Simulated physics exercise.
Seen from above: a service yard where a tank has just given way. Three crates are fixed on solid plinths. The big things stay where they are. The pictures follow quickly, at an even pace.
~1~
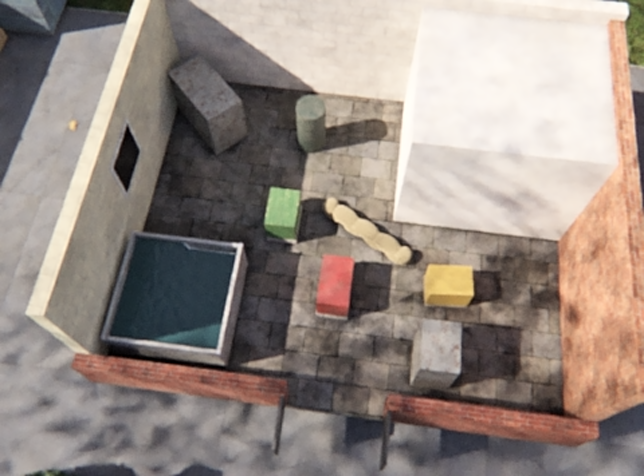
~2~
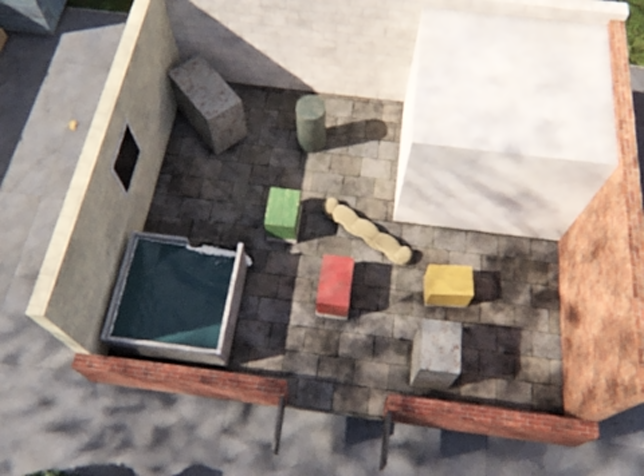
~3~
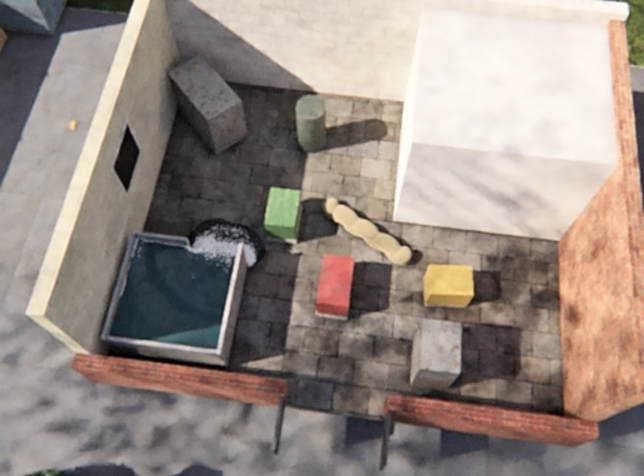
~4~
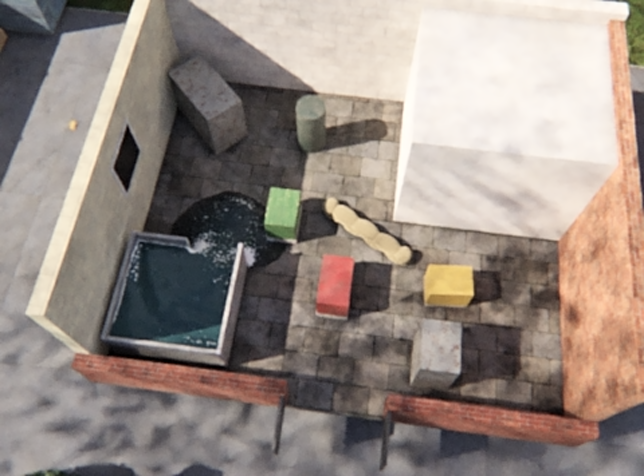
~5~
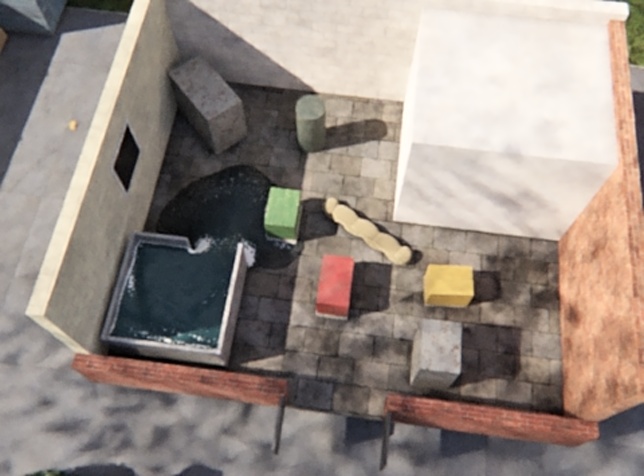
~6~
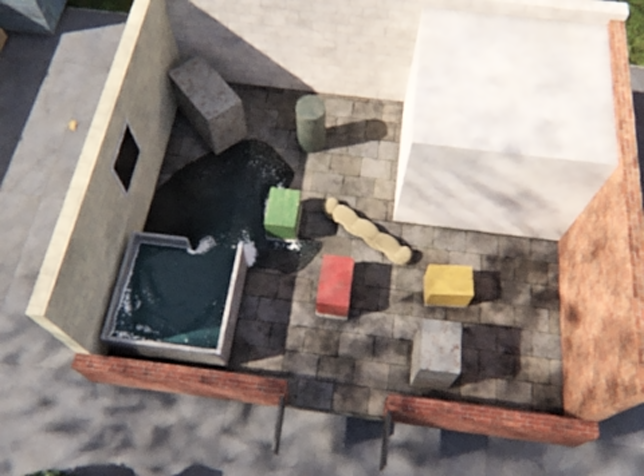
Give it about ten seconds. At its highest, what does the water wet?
In the end: The green crate is soaked; the red crate keeps dry; the yellow crate is soaked.
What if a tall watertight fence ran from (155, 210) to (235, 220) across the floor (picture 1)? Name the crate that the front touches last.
It is the one in yellow.
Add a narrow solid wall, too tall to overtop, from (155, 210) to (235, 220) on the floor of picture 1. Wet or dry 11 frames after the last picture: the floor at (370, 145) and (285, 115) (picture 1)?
In that order: Under water, wet.
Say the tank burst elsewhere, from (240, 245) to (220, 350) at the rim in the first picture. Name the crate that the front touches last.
I say the one in yellow.
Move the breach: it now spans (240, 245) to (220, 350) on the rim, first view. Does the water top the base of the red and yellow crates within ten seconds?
In short: The red crate takes water, the yellow crate takes water.
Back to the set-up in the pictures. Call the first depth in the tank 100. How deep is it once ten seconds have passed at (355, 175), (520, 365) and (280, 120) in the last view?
Roughly 12, 4 and 16 per cent, in turn.
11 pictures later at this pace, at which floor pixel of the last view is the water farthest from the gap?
Close to (400, 103).
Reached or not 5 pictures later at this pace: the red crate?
Red water there.
A moment on, water covers 25 % of the floor; the green crate water round its plinth, the red crate water round its plinth, the yellow crate not reached.
Next, water covers 40 % of the floor; the green crate water round its plinth, the red crate water round its plinth, the yellow crate water round its plinth.
Then, water covers 45 % of the floor; the green crate water round its plinth, the red crate water round its plinth, the yellow crate water round its plinth.
Later, water covers 65 % of the floor; the green crate water round its plinth, the red crate water round its plinth, the yellow crate water round its plinth.
In the end, water covers 90 % of the floor; the green crate was topped, the red crate stayed above the water, the yellow crate was topped.
